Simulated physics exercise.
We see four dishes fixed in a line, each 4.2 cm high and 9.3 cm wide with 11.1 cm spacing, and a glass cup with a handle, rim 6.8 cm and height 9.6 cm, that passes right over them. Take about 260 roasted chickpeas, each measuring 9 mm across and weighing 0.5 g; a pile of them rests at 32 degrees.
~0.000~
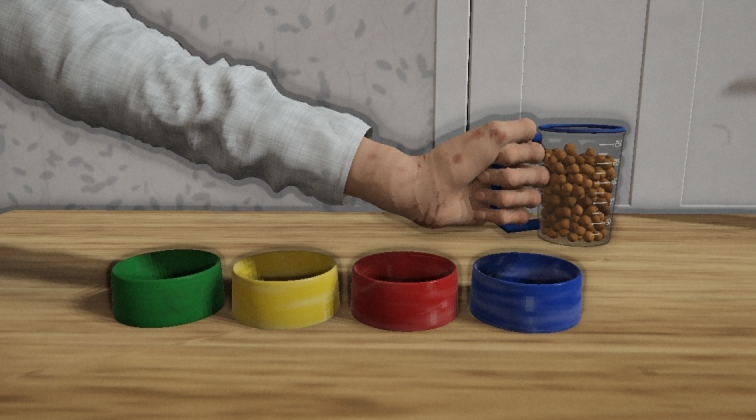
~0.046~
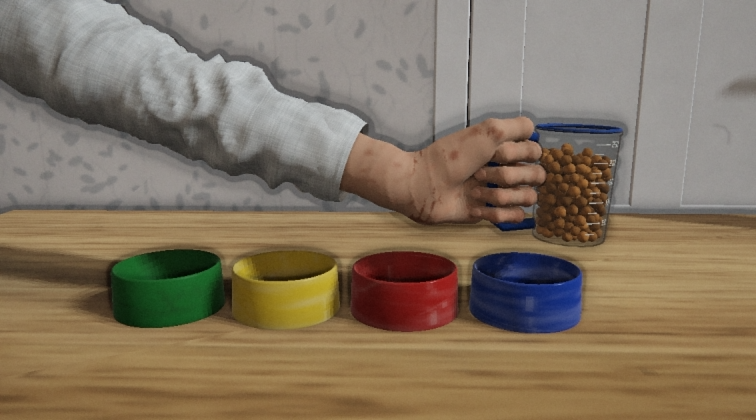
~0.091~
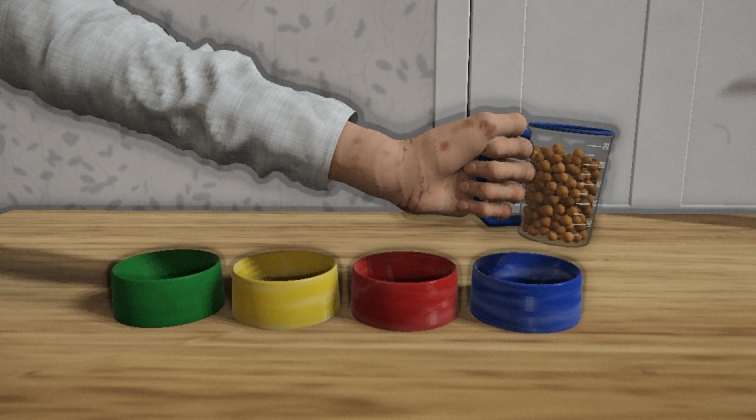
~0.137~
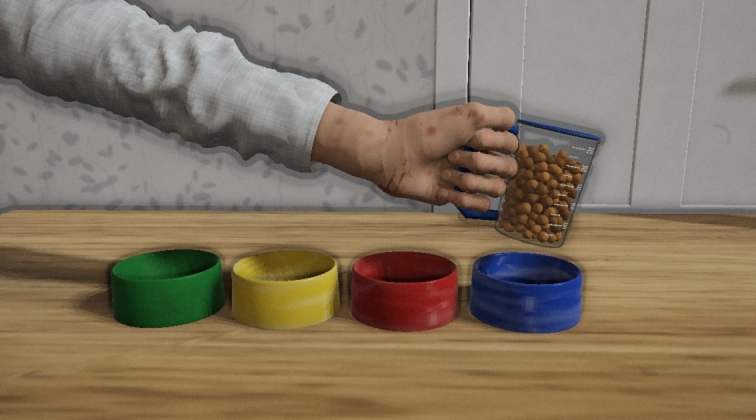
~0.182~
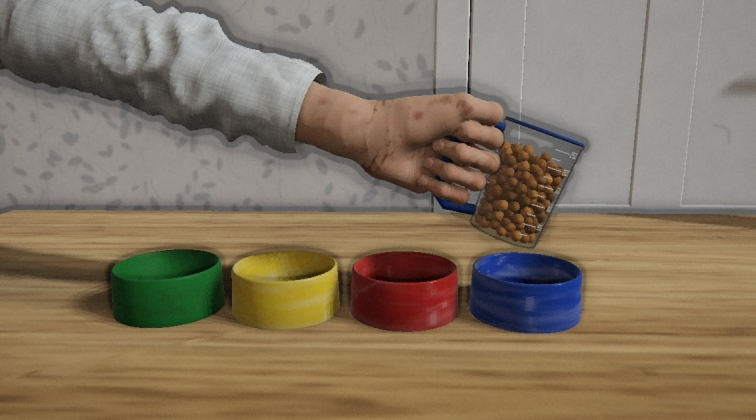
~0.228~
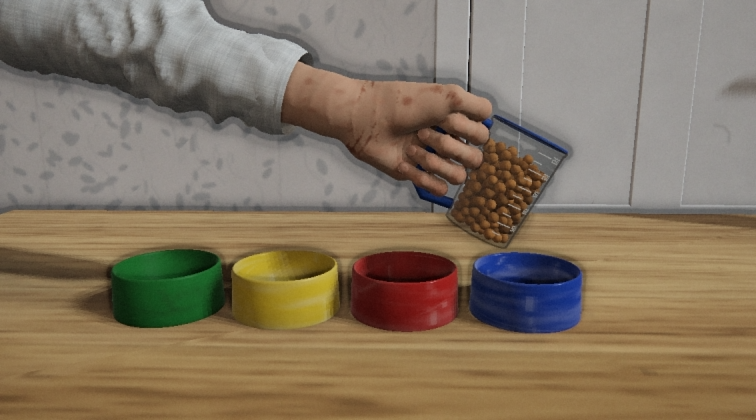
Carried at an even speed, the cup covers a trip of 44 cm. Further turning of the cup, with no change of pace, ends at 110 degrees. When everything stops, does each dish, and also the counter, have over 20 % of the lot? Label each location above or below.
Labels - red dish: Below, blue dish: Below, green dish: Above, yellow dish: Above, counter: Below.
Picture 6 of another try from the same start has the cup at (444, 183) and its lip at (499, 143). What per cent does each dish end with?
Red 0, blue 0, green 100, yellow 0.
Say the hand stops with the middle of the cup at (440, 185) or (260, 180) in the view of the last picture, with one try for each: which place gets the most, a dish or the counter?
Most lands at blue on the first run and at yellow on the second.
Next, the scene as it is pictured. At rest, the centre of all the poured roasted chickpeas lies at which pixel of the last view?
Estimated resting centre: Around (194, 294).
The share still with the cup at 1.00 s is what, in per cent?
60 per cent.
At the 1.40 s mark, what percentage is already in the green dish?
By that moment it's near 30 percent.
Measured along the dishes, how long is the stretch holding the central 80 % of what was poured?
About 14 cm.
After 0.69 s, tilt 100 degrees; cup holds 100 %.
After 1.00 s, tilt 110 degrees; cup holds 60 %, yellow 30 %.
After 1.40 s, tilt 110 degrees; cup holds 25 %, green 30 %, yellow 30 %.
At rest (2.5 s), red 0 %, blue 0 %, green 55 %, yellow 30 %, counter 10 %.
